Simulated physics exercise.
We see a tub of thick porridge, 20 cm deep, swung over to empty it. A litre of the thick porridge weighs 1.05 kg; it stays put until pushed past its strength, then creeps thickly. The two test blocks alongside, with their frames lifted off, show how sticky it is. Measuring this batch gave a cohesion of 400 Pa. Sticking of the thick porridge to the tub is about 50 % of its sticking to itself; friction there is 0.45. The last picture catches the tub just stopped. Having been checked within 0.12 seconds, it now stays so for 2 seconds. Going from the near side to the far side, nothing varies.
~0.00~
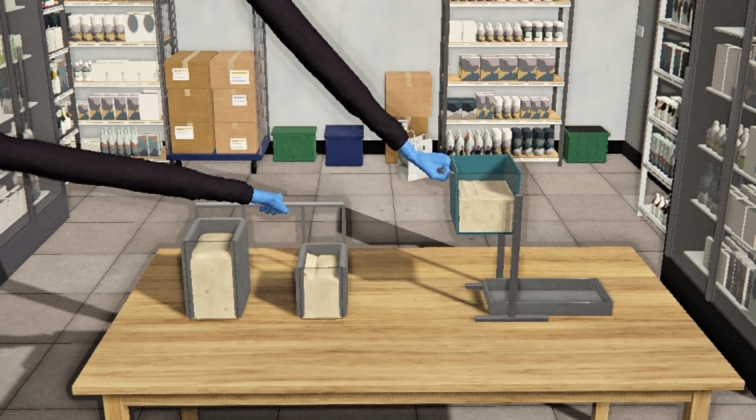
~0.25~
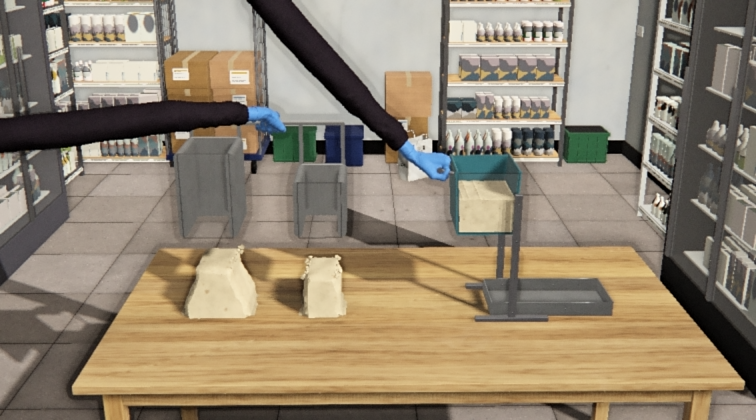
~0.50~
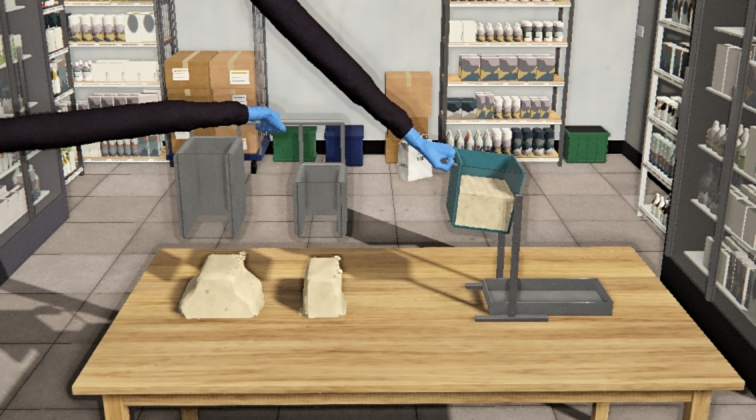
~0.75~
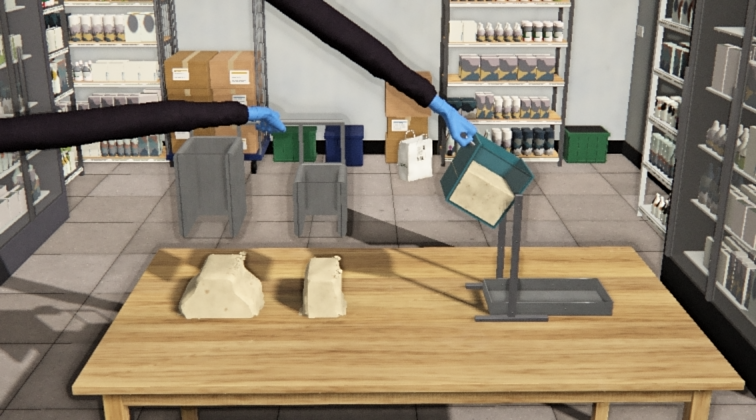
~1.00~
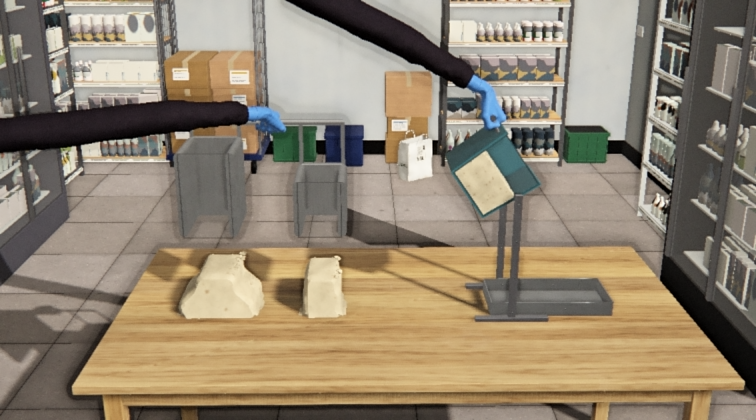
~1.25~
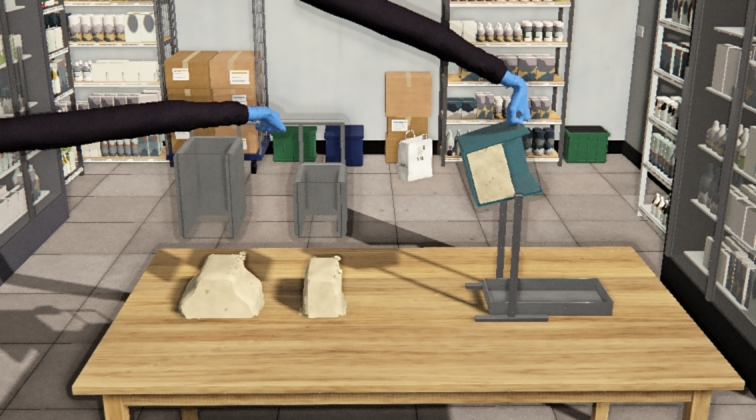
Two pale blocks slumped on the wooden table as a gloved hand raised the grey moulds off them, then another gloved hand tilted a teal tub of thick porridge steeply over to the right.
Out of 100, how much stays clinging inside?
100 %.
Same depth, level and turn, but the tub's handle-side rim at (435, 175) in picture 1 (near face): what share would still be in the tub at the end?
The tub would end up holding some 100 % of it.
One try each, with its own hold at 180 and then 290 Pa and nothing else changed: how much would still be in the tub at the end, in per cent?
In turn about 100 %, 100 %.
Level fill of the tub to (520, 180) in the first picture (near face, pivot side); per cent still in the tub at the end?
100 %.
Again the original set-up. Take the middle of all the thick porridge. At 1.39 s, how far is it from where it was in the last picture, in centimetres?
Measured shift, roughly 0 cm.
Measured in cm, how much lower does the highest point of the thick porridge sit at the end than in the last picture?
0 cm.
After 1.39 s, the tub is at 74 degrees and holds 100 %.
After 1.56 s, the tub is at 74 degrees and holds 100 %.
After 1.73 s, the tub is at 74 degrees and holds 100 %.
After 1.90 s, the tub is at 74 degrees and holds 100 %.
After 3.25 s, at the end, the tub is at 74 degrees and holds 100 %.
